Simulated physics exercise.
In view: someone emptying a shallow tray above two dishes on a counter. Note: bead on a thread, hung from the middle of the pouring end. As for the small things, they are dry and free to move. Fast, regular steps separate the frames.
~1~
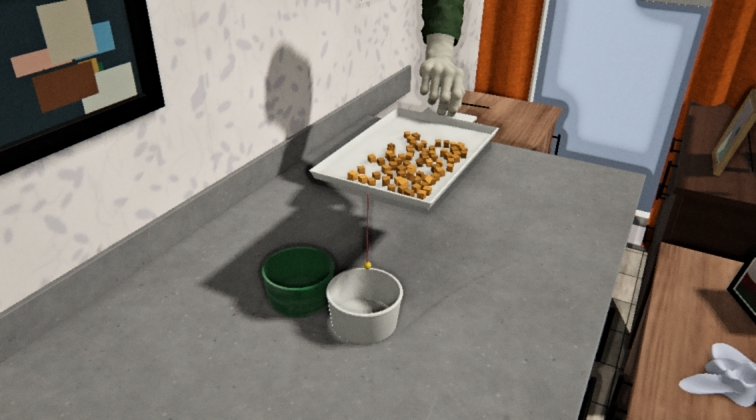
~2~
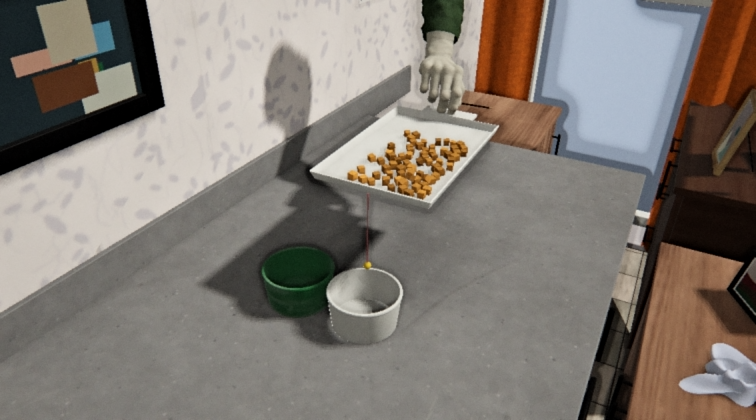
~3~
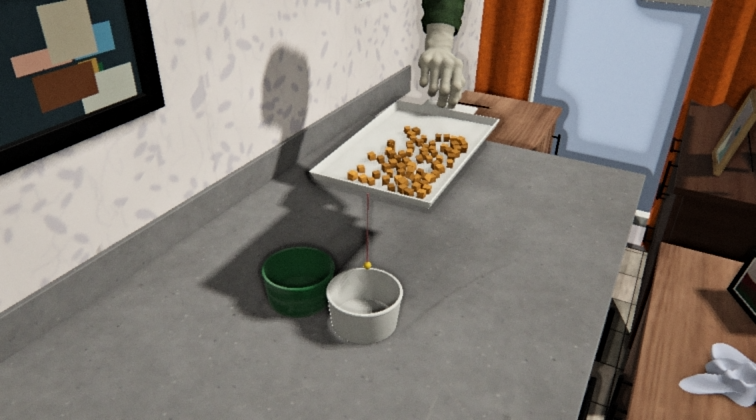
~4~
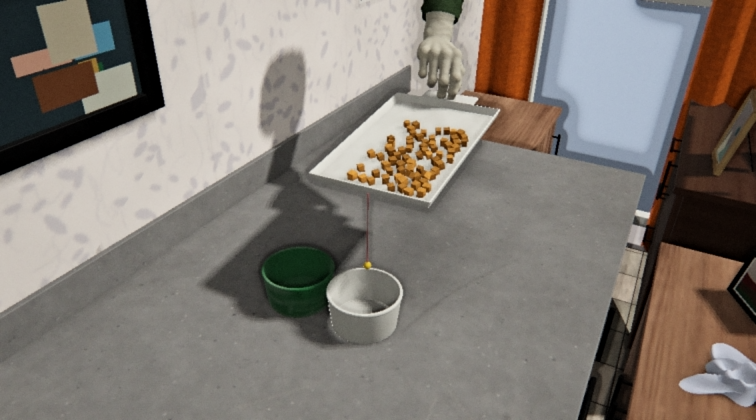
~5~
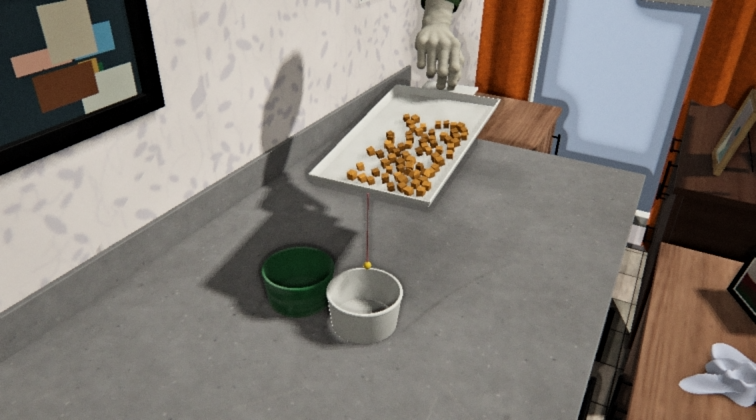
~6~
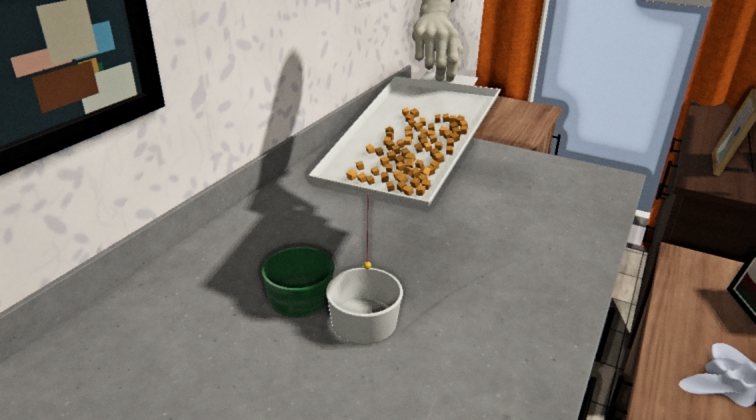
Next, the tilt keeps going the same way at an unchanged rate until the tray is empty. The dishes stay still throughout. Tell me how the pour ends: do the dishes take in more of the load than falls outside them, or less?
Between them the dishes get the bulk of it.
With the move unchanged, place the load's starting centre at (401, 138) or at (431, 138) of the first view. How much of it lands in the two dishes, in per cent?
The first start gives 90 percent and the second 80 percent.
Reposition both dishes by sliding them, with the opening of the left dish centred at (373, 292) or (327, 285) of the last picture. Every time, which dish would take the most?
In the first try it's the one on the left, and in the second it's the one on the left.
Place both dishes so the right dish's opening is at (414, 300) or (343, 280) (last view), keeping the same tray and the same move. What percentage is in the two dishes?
Roughly 70% first, roughly 70% second.
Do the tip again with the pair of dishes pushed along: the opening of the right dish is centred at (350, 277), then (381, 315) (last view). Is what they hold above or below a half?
Past half, then past half.
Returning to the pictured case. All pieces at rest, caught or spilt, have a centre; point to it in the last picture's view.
Close to (314, 302).
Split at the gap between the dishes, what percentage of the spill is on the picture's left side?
Around 50 percent of the pieces.
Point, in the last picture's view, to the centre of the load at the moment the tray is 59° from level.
In the last view, the load is centred near (372, 173).
Just after the last frame, tray tipped steeply; almost all on the tray; just a few in the air.
A moment on, tray tipped right over; roughly a quarter on the tray; about a tenth in the right dish; about a tenth in the left dish; roughly half in the air.
Further on, tray tipped past a quarter turn; roughly a third in the right dish; roughly half in the left dish; about a tenth outside both.
When it is over, tray tipped past a quarter turn; roughly a third in the right dish; roughly half in the left dish; about a tenth outside both.
